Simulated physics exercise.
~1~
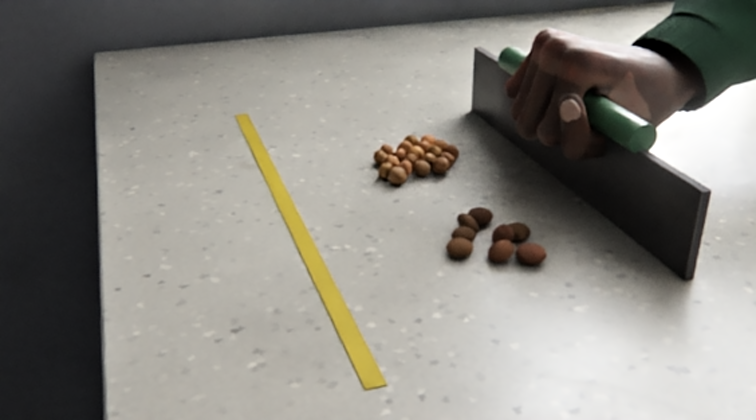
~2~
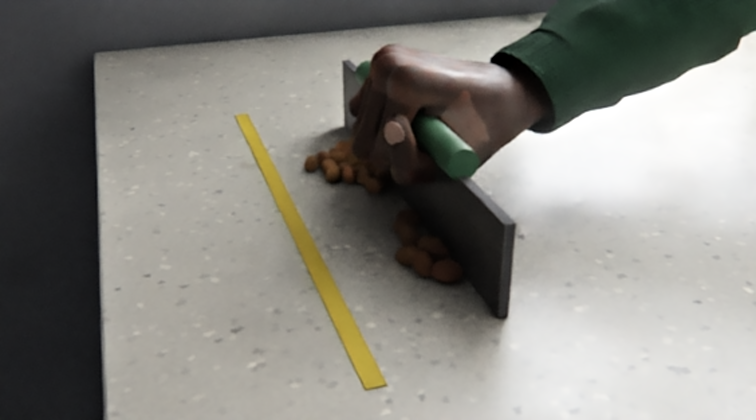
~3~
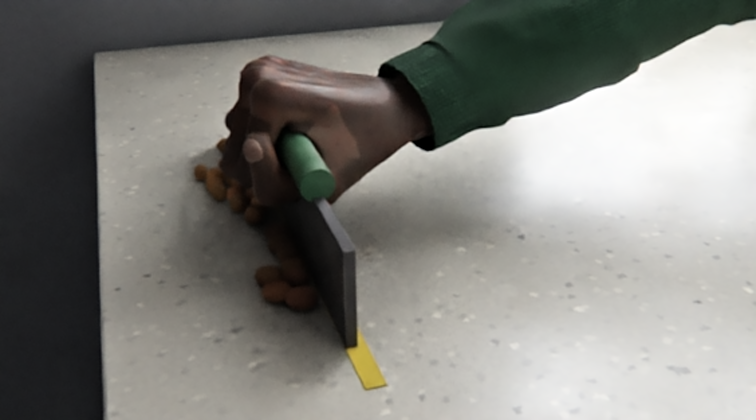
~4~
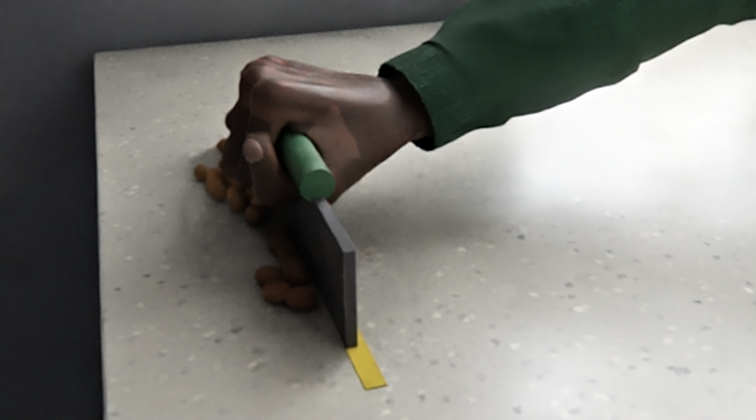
A hand in a green sleeve pushing two small piles of brown nuts left with a scraper, stopping at yellow tape, nuts still on the table.
